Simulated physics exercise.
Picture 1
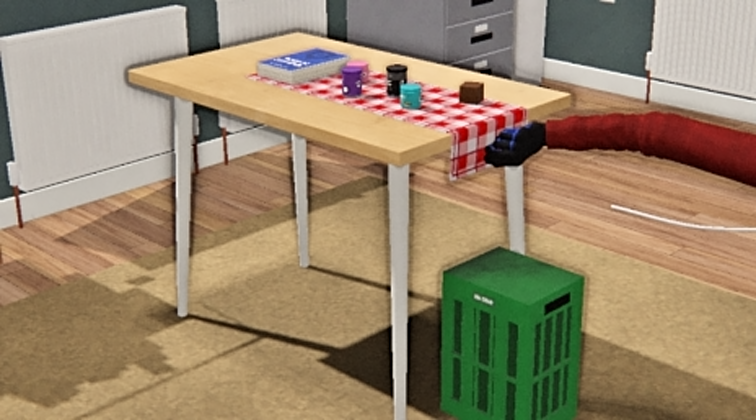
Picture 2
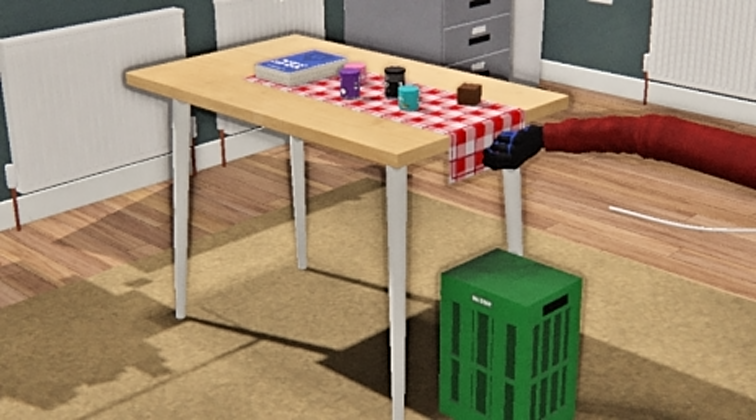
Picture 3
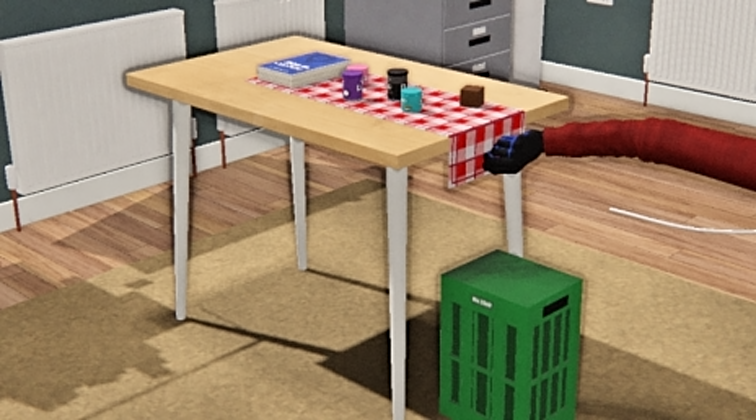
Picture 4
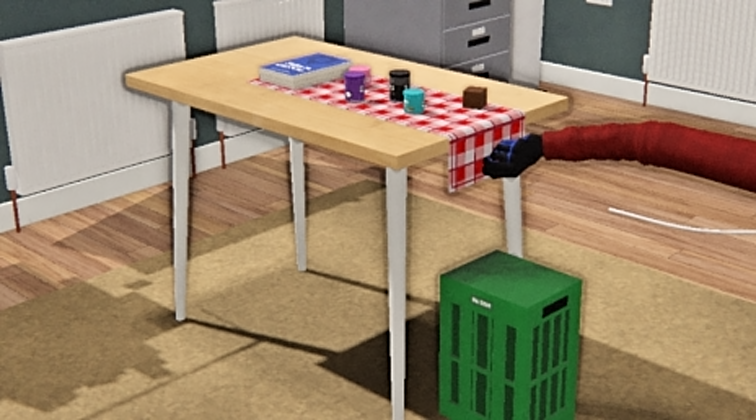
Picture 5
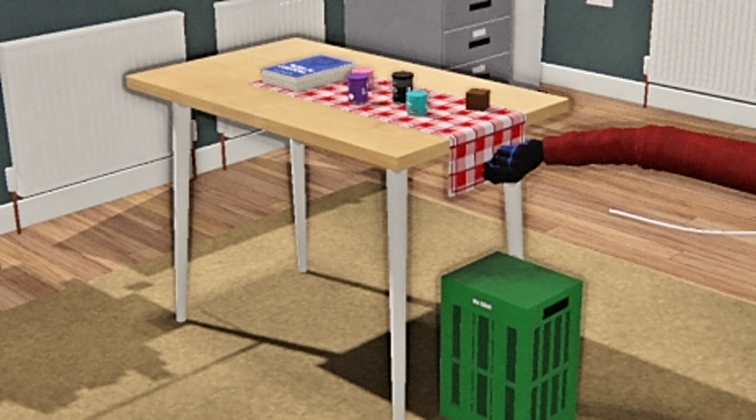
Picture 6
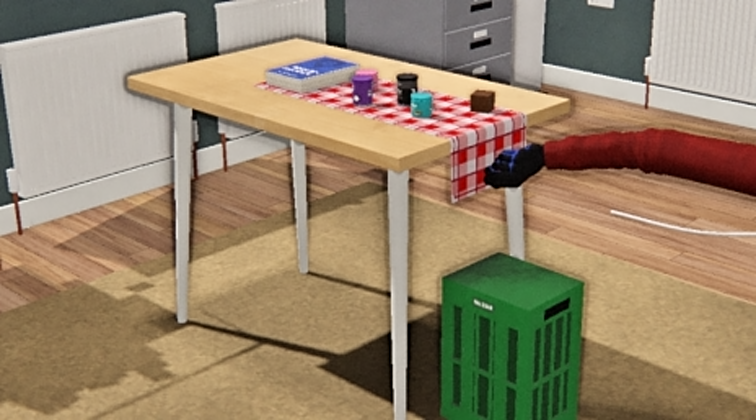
A red-sleeved arm slowly draws a checked cloth slightly down the table's edge, small items shifting along.
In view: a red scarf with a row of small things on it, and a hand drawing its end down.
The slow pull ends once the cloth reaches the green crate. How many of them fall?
Two.
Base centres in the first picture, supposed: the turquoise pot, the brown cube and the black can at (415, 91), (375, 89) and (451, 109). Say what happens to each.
The turquoise pot survives; the brown cube stays on; the black can comes down.
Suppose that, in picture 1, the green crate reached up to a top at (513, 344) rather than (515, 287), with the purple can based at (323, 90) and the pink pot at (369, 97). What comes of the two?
Purple can: Safe; pink pot: Lost.
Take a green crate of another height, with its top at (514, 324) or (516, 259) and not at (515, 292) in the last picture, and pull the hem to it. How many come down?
Then 3, then 1.
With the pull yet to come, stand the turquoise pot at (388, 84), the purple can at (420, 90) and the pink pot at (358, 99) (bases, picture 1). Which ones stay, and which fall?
My call: The turquoise pot hangs on; the purple can hangs on; the pink pot hangs on.
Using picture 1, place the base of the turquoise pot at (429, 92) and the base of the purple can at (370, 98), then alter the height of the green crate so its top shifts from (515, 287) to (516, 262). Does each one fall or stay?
Observed: Turquoise pot remains seated; purple can remains seated.
Early on, hem near (489, 248); brown cube gone.
Midway, hem on the crate; brown cube and turquoise pot gone.
Finally, hem on the crate; brown cube and turquoise pot gone. The count of fallen things is two.
